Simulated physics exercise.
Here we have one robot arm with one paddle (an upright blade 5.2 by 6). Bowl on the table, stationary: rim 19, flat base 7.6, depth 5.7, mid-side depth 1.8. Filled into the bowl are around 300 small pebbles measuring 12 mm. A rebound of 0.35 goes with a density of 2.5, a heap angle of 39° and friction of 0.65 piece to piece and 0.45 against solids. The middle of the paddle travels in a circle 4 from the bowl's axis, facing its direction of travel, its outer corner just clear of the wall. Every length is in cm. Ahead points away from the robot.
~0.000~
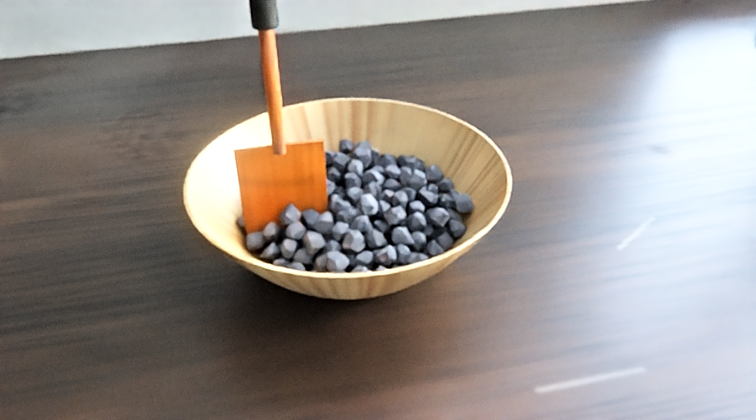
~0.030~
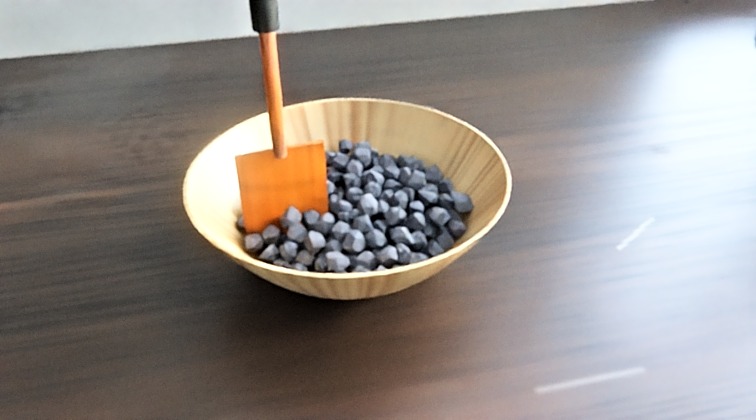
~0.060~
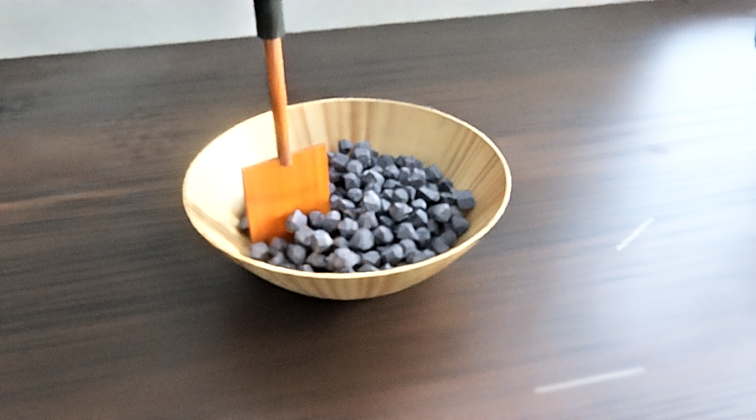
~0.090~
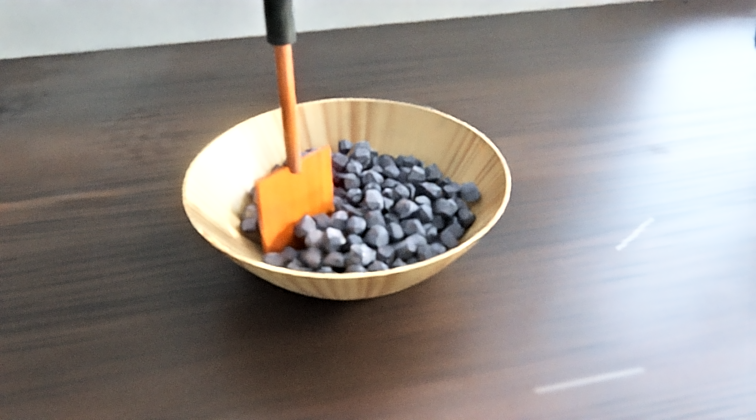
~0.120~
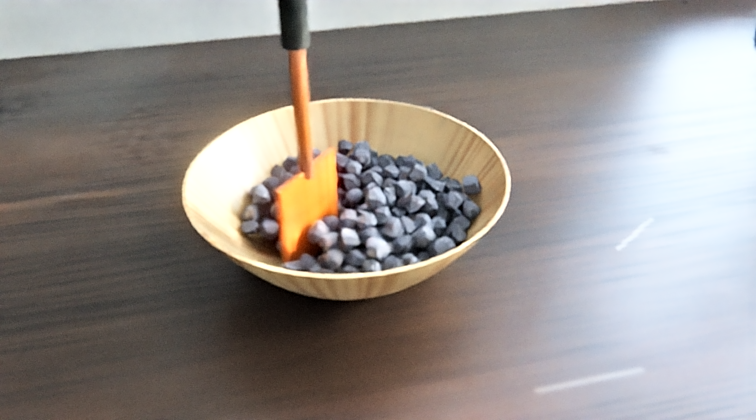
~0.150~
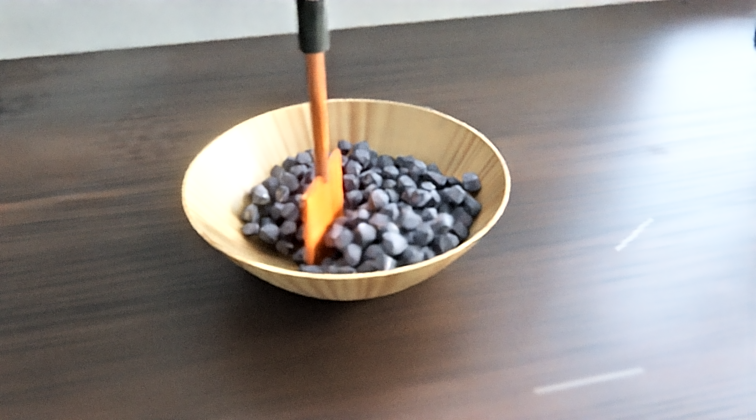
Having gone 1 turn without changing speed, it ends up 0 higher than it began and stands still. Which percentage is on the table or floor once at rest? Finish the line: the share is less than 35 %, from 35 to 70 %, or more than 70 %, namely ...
The share is less than 35 %.
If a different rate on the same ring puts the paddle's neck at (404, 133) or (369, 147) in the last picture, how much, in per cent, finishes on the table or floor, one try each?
Well, about 50 percent the first time and about 35 percent the second.
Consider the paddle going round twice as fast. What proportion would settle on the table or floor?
Then roughly 45 per cent.
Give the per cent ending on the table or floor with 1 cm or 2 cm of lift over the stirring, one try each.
I'd reckon around 15 and 10 per cent.
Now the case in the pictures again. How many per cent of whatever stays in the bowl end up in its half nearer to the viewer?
It comes to near 70 percent.
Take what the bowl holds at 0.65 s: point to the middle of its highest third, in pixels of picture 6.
Centre, approx.: (253, 156).
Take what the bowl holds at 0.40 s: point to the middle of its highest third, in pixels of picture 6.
I'd put its middle near (431, 140).
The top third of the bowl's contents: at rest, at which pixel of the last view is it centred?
The centre is near pixel (271, 231).
After 0.40 s, 177° round, highest piece 8 above the table; 284 in the bowl, 8 on the table or floor, 4 in flight or on the tool.
After 0.65 s, 293° round, highest piece 9 above the table; 260 in the bowl, 32 on the table or floor, 4 in flight or on the tool.
After 0.97 s, 0° round, highest piece 7 above the table; 244 in the bowl, 51 on the table or floor, 1 in flight or on the tool.
After 1.67 s, 0° round, highest piece 7 above the table; 244 in the bowl, 52 on the table or floor.
At rest, 244 in the bowl, 52 on the table or floor. That is 18 % on the table or floor.
